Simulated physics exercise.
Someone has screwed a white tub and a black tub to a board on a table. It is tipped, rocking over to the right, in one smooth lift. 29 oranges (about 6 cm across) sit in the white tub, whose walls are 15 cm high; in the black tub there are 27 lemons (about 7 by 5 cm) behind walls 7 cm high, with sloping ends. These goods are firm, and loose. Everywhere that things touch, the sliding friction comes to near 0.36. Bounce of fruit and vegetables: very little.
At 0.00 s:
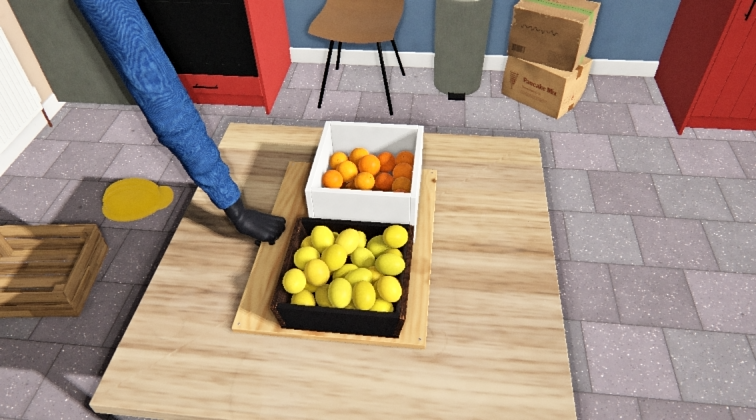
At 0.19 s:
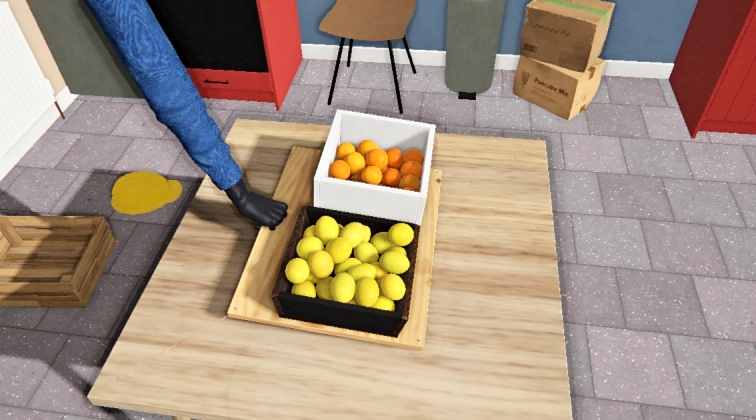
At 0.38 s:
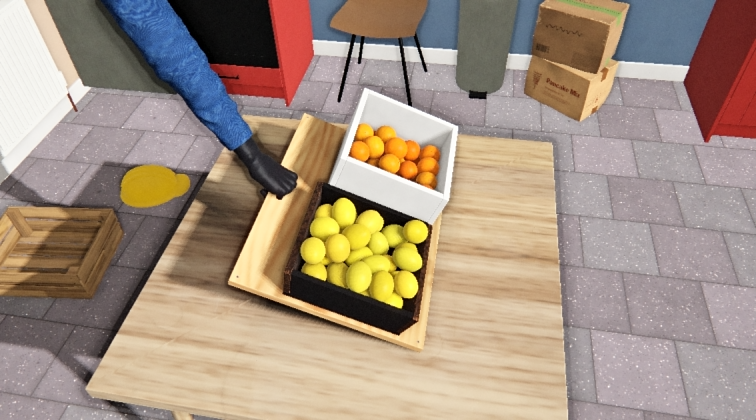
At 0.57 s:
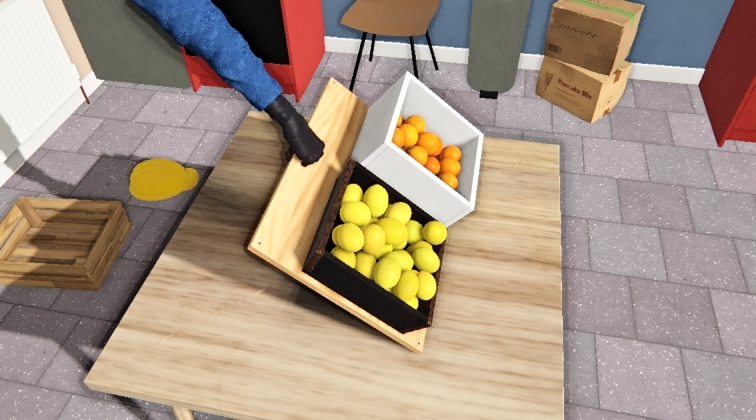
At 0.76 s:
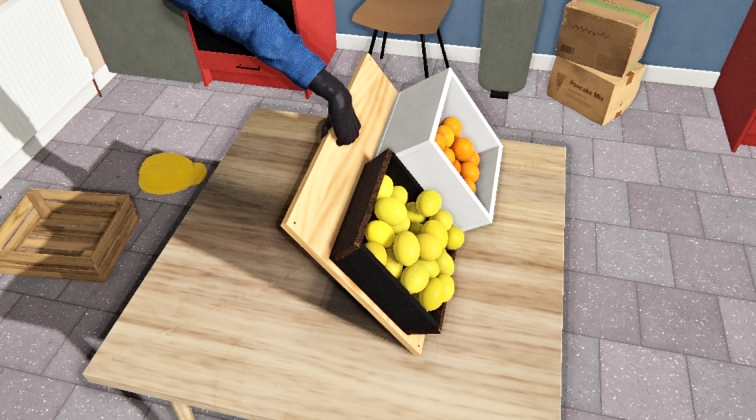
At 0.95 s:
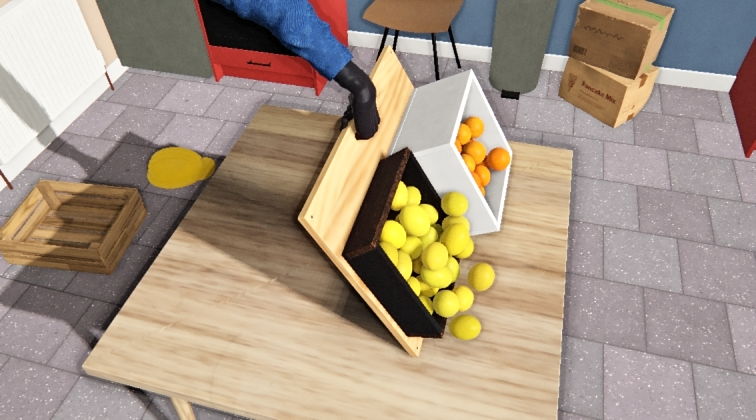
In a kitchen, a blue-sleeved arm tilting a board steeply rightward with tubs of oranges and lemons, some lemons rolling onto the table.
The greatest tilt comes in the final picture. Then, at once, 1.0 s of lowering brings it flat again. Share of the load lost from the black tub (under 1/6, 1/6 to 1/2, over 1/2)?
1/6 to 1/2.
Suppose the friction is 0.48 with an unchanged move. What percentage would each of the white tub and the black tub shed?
White tub 0, black tub 40 per cent.
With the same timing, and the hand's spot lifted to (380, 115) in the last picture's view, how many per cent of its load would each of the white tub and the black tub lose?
Then white tub 10, black tub 40 per cent.
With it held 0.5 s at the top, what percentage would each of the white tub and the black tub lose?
In that case you'd see white tub shed 0 percent of its load and black tub shed 40 percent.
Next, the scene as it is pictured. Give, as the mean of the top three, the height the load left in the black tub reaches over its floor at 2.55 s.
Near 8 centimetres, I'd say.
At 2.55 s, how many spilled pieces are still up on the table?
My count comes to close to 8.
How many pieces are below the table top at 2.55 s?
Roughly 2.
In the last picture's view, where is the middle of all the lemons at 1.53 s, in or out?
I'd say near (398, 271).
After 1.21 s, tilt 51°; white tub 28 in, 1 out and black tub 19 in, 8 out.
After 1.53 s, tilt 23°; white tub 28 in, 1 out and black tub 17 in, 10 out.
After 1.98 s, tilt 0°; white tub 28 in, 1 out and black tub 17 in, 10 out.
When it is over (at 2.55 s), white tub 28 in, 1 out and black tub 17 in, 10 out. Asked share, 10 of 27, 37 per cent.
